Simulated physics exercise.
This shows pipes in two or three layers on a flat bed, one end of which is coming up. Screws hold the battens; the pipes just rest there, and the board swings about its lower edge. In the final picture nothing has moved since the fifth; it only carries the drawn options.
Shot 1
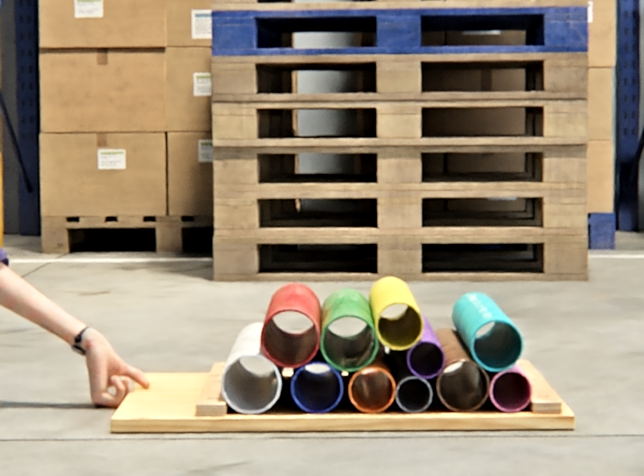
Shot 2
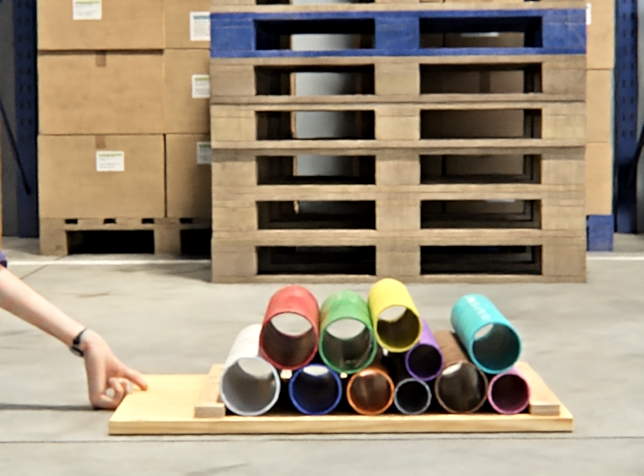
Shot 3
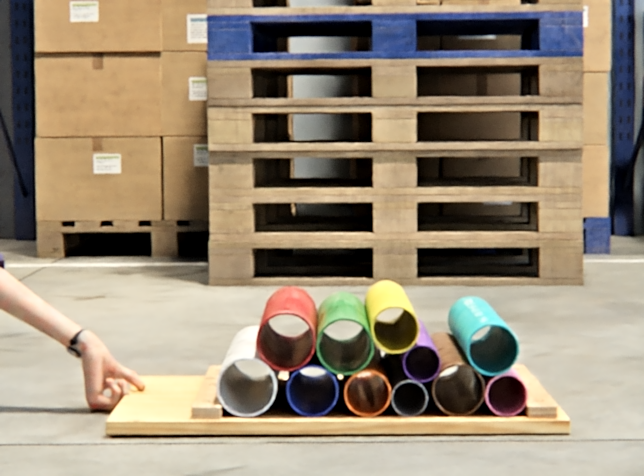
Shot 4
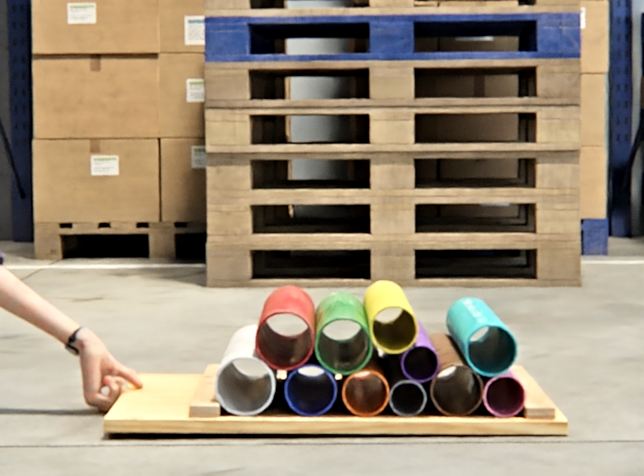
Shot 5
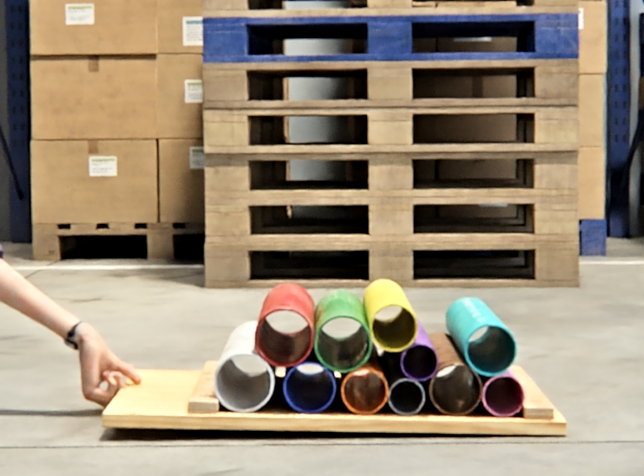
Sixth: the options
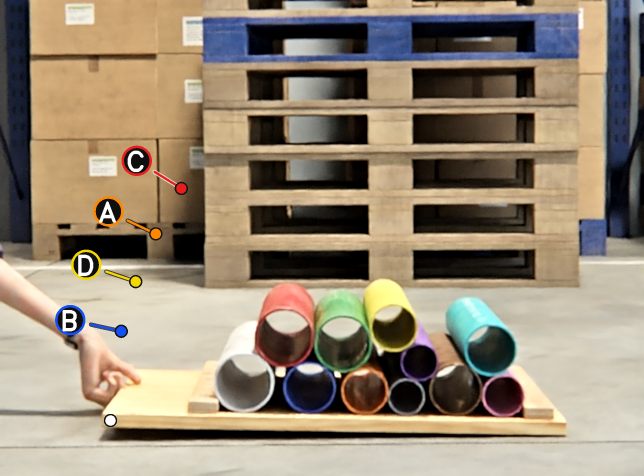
We see a hand gripping the left end of a wooden board stacked with colourful pipes on a warehouse floor; the view shifts slightly, then the hand raises that end a little while the pipes keep their arrangement.
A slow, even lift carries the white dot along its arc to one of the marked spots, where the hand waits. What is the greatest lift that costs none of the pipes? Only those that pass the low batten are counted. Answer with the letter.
The answer is mark B.
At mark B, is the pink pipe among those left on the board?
The pink pipe: Yes.
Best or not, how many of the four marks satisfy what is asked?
One of them.
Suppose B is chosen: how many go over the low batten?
It comes to none.
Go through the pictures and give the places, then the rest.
In the first picture, blue pipe (317, 388); orange pipe (372, 390); grey pipe (414, 395).
In the second picture, grey pipe (412, 397); brown pipe (461, 388).
In the third picture, board (337, 397); white pipe (246, 387); red pipe (286, 342); purple pipe (422, 363).
In the fourth picture, board (335, 396); white pipe (245, 386); blue pipe (311, 390).
In the fifth picture, board (334, 394); white pipe (244, 382); blue pipe (310, 388).
On the marked copy, A at (156, 234); B at (122, 331); C at (181, 188); D at (136, 282); the white dot at (111, 420).
With B. Early on, board at 11°.
Further on, board at 13°.
At the end, board at 13°, none over the low batten.
As for the rest, A two over the low batten (turquoise, yellow); C two over the low batten (turquoise, yellow); D two over the low batten (turquoise, yellow).
